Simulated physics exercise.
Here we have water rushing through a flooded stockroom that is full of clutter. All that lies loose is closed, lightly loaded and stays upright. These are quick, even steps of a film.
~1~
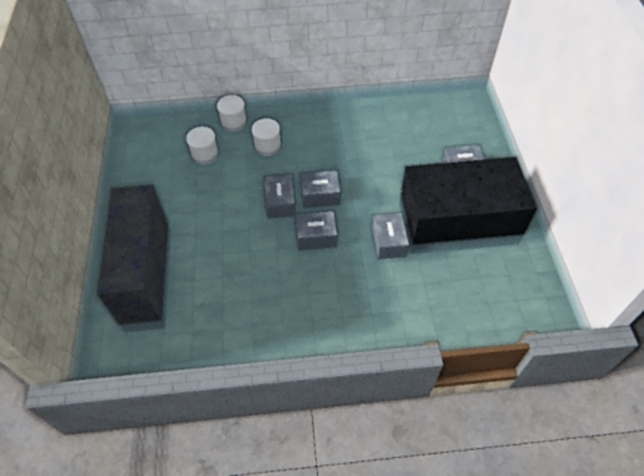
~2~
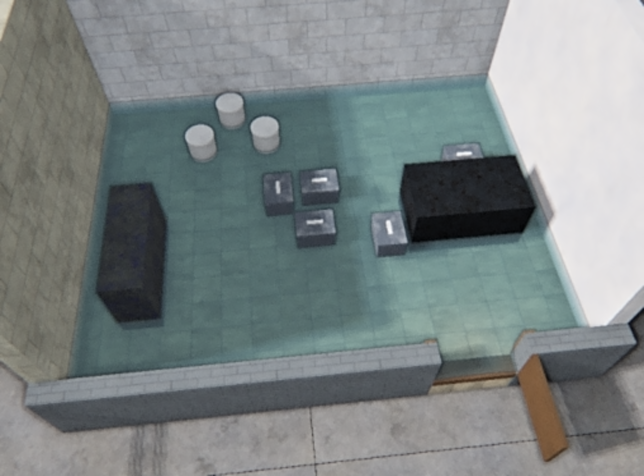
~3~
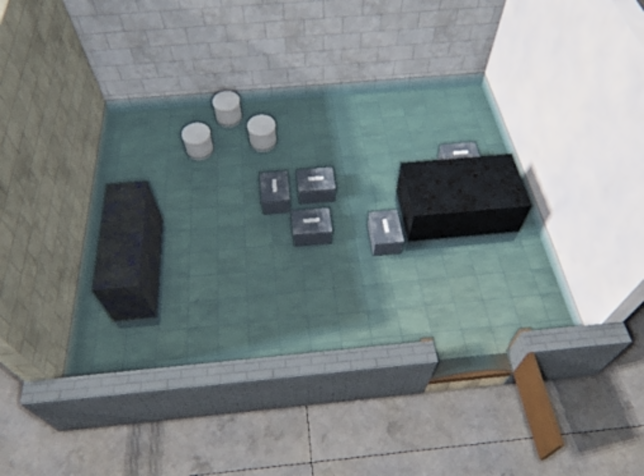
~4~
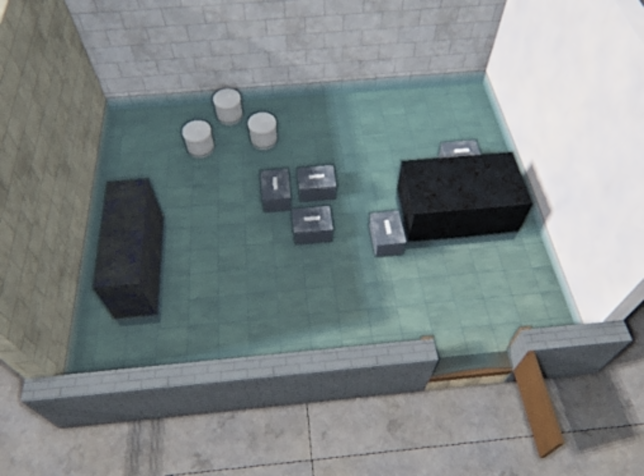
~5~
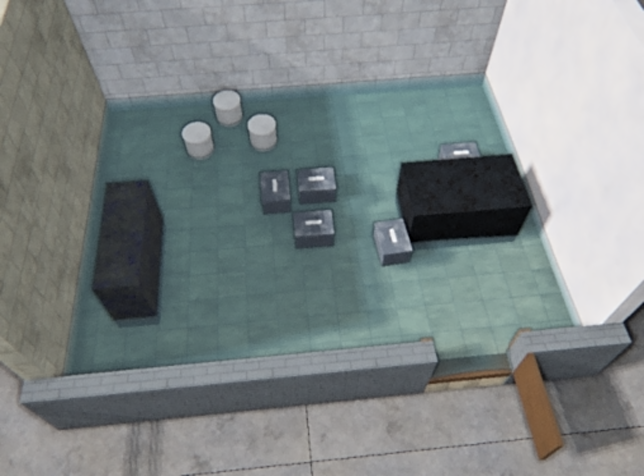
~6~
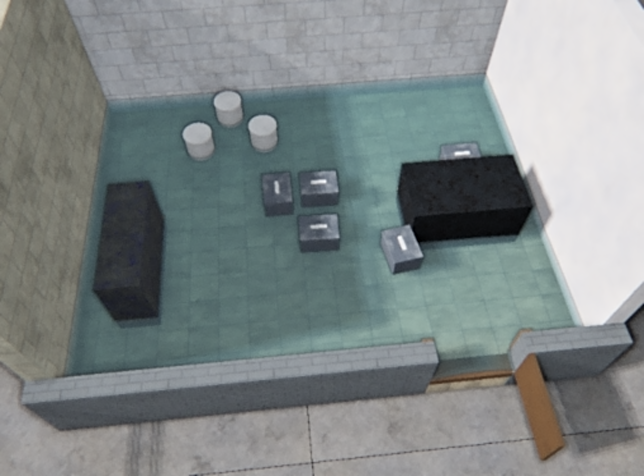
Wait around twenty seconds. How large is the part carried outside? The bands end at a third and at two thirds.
That comes to one to two thirds.
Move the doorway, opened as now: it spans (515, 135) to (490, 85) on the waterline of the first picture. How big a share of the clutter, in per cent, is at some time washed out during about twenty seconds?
Near 90 in a hundred.
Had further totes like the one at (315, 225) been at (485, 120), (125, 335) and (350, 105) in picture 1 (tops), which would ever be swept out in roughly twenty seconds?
In that order: Inside, inside, inside.
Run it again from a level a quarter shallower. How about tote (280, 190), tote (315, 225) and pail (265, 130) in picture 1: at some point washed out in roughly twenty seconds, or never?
In that order: Through, through, inside.
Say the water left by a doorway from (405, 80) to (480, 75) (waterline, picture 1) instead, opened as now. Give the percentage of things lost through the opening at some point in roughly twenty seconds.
About 100 per cent.
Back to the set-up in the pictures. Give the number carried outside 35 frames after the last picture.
It comes to 4.
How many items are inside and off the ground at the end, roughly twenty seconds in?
4 of them.
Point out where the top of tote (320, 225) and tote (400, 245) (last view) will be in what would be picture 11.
Roughly at (353, 255) and (474, 268).
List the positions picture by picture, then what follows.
In the first frame, a tote at (391, 230) floats; a tote at (316, 224) floats; 0 of 8 have shifted.
In the second frame, a tote at (389, 228) floats; a tote at (315, 222), afloat; 0 of 8 have shifted.
In the third frame, a tote at (386, 226), afloat; a tote at (311, 221) floats; 0 of 8 have shifted.
In the fourth frame, a tote at (388, 227), afloat; a tote at (312, 219) floats; 0 of 8 have shifted.
In the fifth frame, a tote at (393, 236), afloat, close to its start; a tote at (314, 223), afloat; 1 of 8 have shifted.
In the sixth frame, a tote at (402, 244), afloat, close to its start; a tote at (319, 227) floats, close to its start; 2 of 8 have shifted.
A moment on, 0 of 8 are out; 8 afloat.
Next, 1 of 8 are out; 7 afloat.
Later, 4 of 8 are out; 4 afloat.
In the end, 4 of 8 are out; 4 afloat.
